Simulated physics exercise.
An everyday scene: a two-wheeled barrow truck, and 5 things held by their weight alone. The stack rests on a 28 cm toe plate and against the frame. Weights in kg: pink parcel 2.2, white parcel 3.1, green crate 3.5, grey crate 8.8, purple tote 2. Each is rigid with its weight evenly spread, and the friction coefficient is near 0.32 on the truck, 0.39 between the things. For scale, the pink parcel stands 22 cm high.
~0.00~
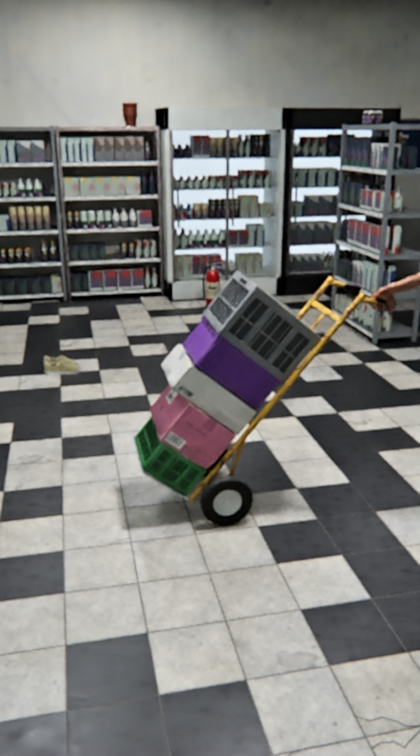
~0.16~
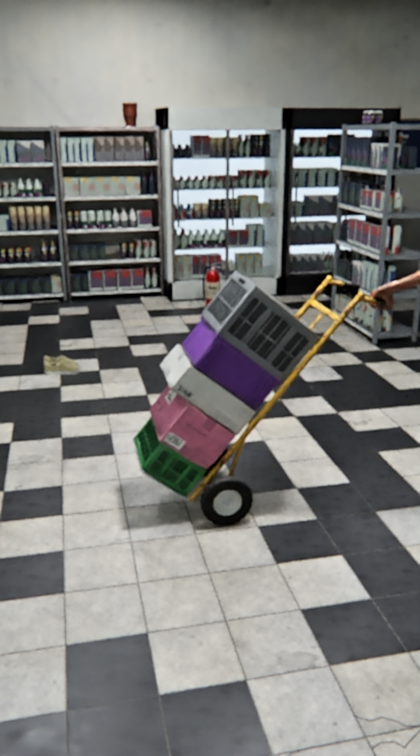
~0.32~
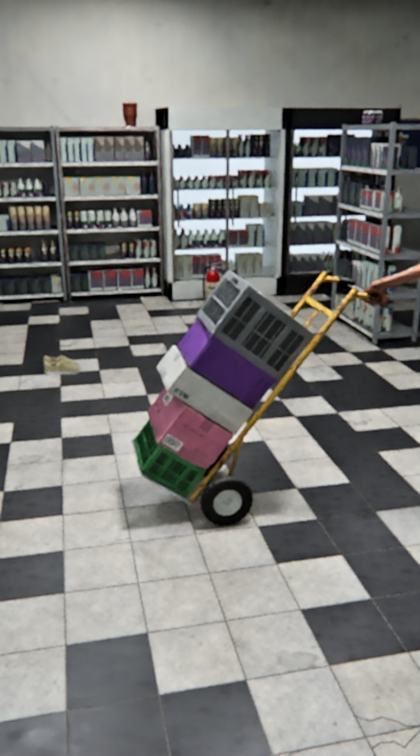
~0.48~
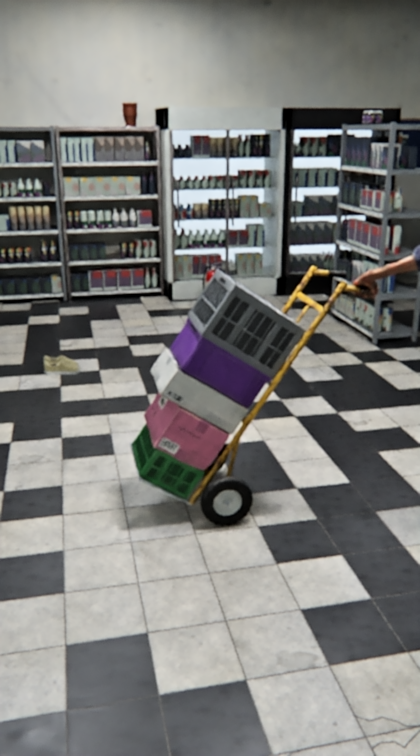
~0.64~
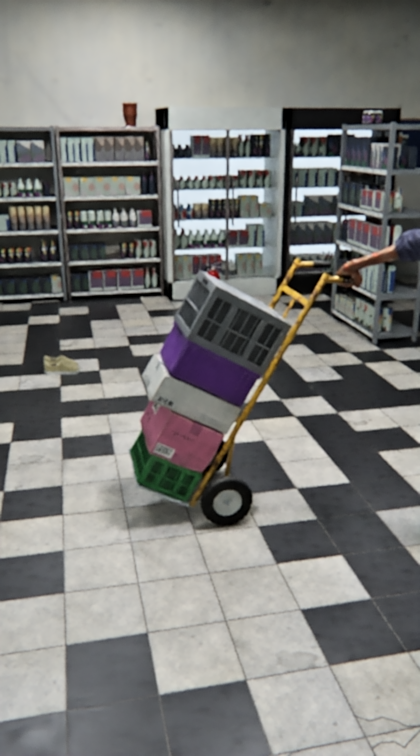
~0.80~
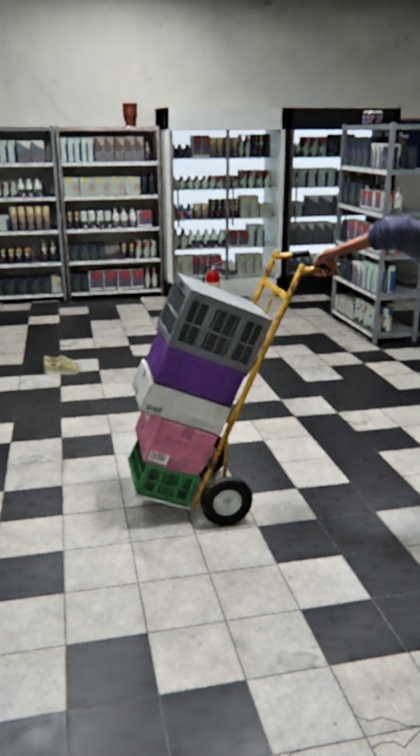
A yellow hand truck stacked with five colourful crates and boxes leaned far back on a checkered shop floor, then a person's hand on the right gradually raised it more upright, the wheels staying in place.
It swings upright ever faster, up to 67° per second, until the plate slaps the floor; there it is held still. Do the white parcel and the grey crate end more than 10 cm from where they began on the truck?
The white parcel ends elsewhere, the grey crate ends elsewhere.
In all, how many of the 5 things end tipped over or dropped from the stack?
That comes to 4.
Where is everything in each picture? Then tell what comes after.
The first frame shows leaning back 40°; white parcel (208, 388); grey crate (260, 325).
The second frame shows leaning back 40°; purple tote (229, 363); pink parcel (191, 422).
The third frame shows leaning back 38°; green crate (168, 455); purple tote (225, 363).
The fourth frame shows leaning back 34°; pink parcel (185, 425); green crate (167, 458).
The fifth frame shows leaning back 30°; purple tote (208, 364); pink parcel (180, 428).
The sixth frame shows leaning back 24°; white parcel (180, 396); grey crate (213, 322).
By 1.70 s, truck upright; grey crate rocked 32° off its seat near (62, 361); white parcel rocked 32° off its seat near (111, 424); purple tote rocked 32° off its seat.
By 2.00 s, truck upright; pink parcel, white parcel, grey crate and purple tote now dropped from the stack.
When it is over (3.1 s), dropped from the stack, pink parcel, white parcel, grey crate and purple tote; the last one within 10 cm of the start. In the last view, white parcel near (21, 484).
